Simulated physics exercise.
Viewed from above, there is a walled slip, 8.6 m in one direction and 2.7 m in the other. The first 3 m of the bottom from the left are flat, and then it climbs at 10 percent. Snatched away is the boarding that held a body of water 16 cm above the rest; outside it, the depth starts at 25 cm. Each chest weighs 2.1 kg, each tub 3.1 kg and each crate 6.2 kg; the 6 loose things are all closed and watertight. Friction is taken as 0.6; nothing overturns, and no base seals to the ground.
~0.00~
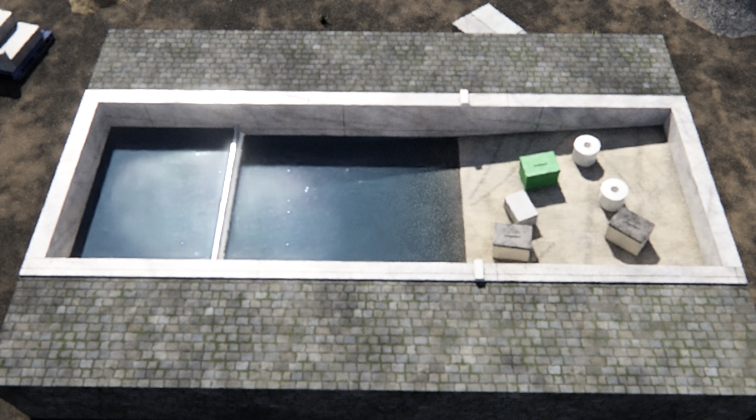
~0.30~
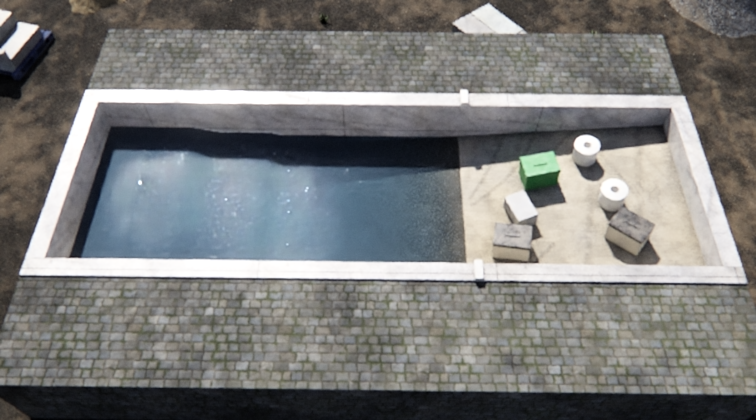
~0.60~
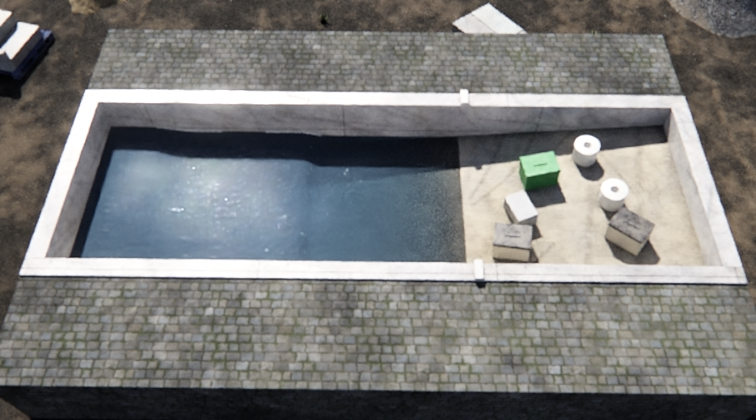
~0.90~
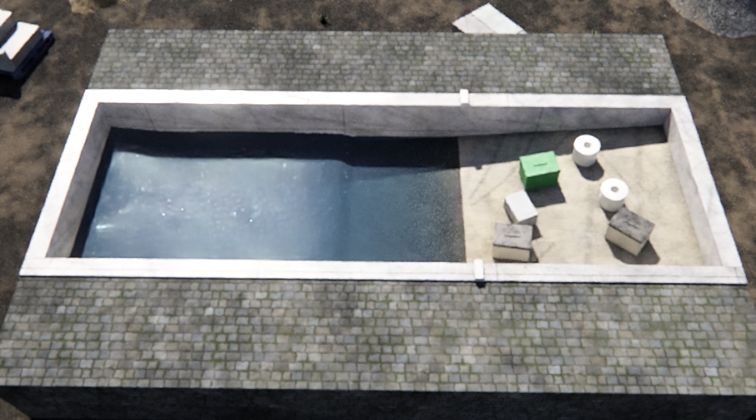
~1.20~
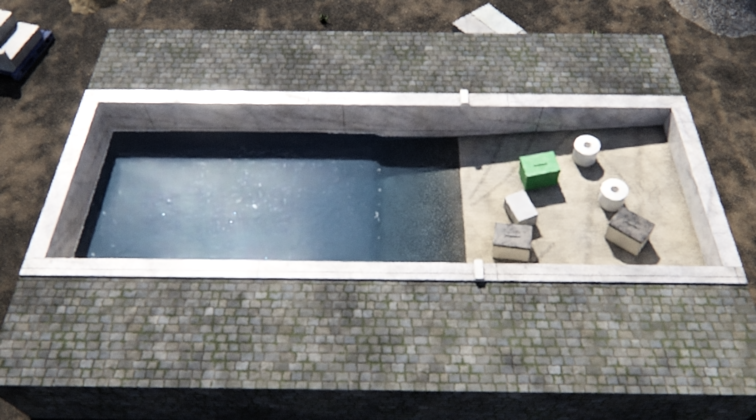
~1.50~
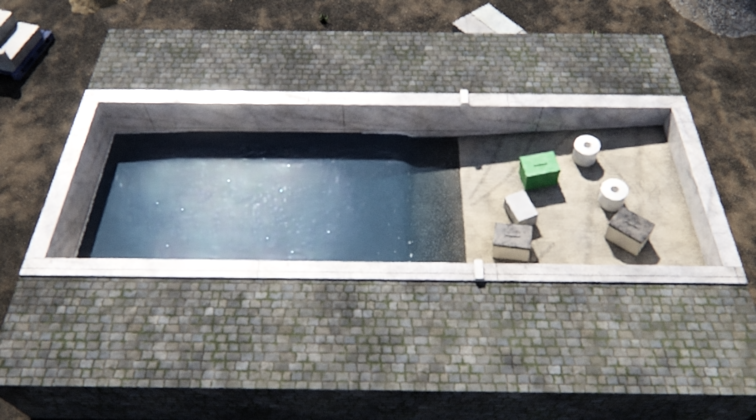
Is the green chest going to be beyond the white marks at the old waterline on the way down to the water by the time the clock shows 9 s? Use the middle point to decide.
Outcome - green chest: Over.
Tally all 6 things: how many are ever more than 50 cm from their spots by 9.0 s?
The count comes to 3.
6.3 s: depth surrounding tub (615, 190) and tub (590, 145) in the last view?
0 and 1 cm.
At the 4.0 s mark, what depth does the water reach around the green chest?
5 cm, roughly.
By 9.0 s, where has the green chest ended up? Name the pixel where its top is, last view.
Estimated top position: Near (364, 181).
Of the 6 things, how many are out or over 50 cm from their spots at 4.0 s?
Result: 1.
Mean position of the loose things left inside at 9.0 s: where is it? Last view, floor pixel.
They average out to somewhere around (493, 210).
After 2.1 s the green chest is near (543, 164), 0.0 m from its start, aground; 0 of 6 are over the mark; 0 afloat.
After 4.0 s the green chest is near (554, 162), 0.1 m from its start, afloat; 0 of 6 are over the mark; 2 afloat.
After 6.3 s the green chest is near (474, 178), 1.0 m from its start, afloat; 0 of 6 are over the mark; 2 afloat.
After 9.0 s the green chest is near (364, 181), 2.6 m from its start, afloat; 3 of 6 are over the mark; 3 afloat.
